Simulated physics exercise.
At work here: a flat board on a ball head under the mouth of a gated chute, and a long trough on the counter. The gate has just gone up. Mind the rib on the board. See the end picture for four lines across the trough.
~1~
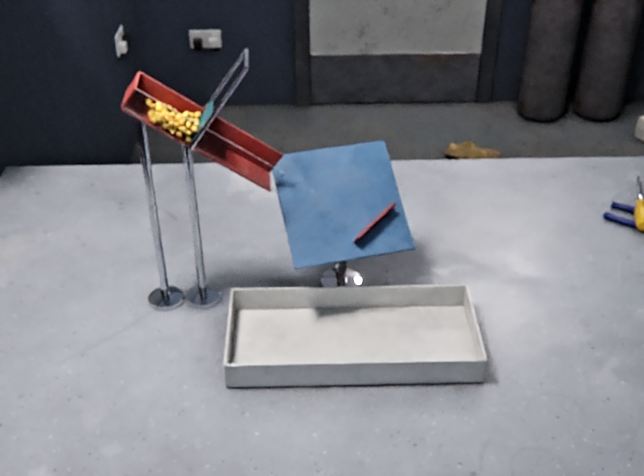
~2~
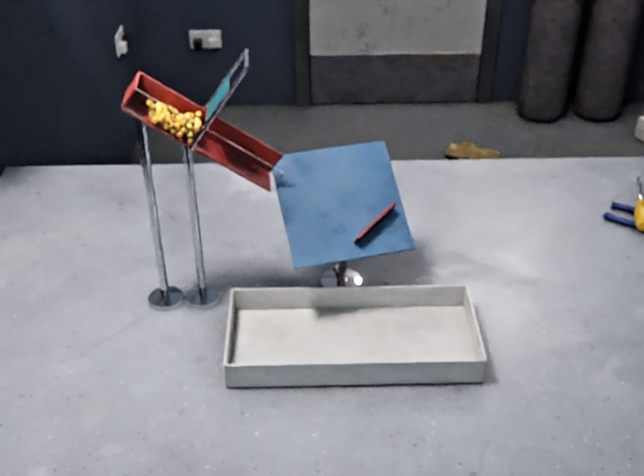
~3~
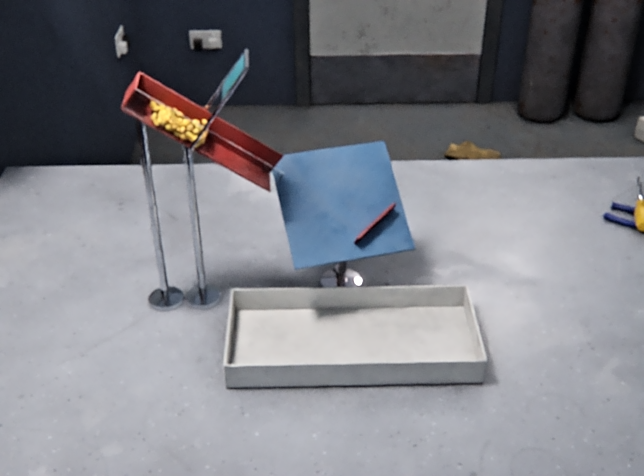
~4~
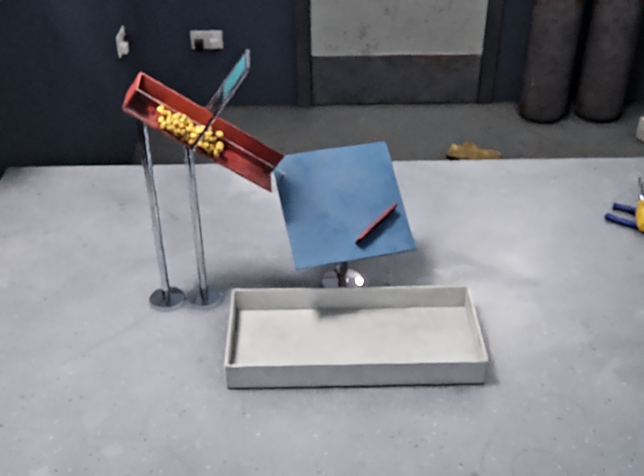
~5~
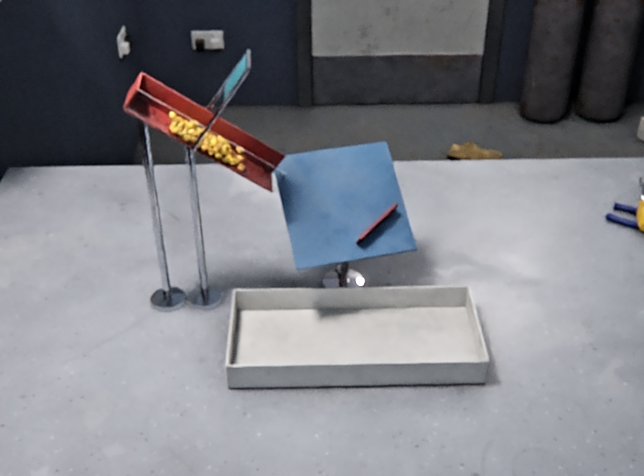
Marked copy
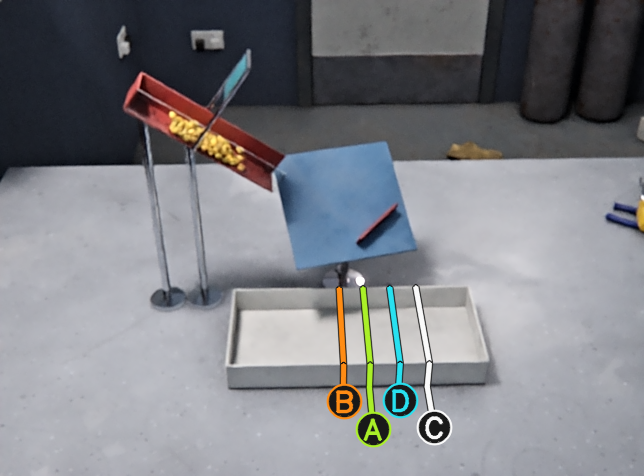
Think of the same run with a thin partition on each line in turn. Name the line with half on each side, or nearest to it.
Best: A.
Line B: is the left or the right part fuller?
More lands on the right.
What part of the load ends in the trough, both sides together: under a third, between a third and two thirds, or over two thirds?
It is over two thirds.
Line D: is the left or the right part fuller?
More lands on the left.
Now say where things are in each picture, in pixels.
The first picture shows load behind the gate near (176, 120), puffed corn balls; lip of the chute near (270, 182), sloping fairly steeply.
The second picture shows middle of the board near (342, 202), tilted fairly steeply; middle of its low edge near (356, 258); of its high edge near (328, 148).
The third picture shows front corners of the trough near (224, 365) and (486, 360), empty; front of the load near (203, 137).
The fourth picture shows middle of the load near (194, 131); its front near (221, 146), close to a third of the way to the lip; rib from (396, 203) to (358, 239).
The fifth picture shows middle of the load near (204, 143); its front near (243, 157), close to two thirds of the way to the lip.
On the marked copy, line A crosses the front rim at (370, 363); line B crosses the front rim at (343, 364); line C crosses the front rim at (429, 362); line D crosses the front rim at (400, 362).
For line A, of what is caught, close to two thirds on the left of the divider, close to a third on the right.
For line B, of what is caught, a small share on the left of the divider, all but a few on the right.
For line C, of what is caught, all but a few on the left of the divider, only a few on the right.
For line D, of what is caught, all but a few on the left of the divider, a small share on the right.
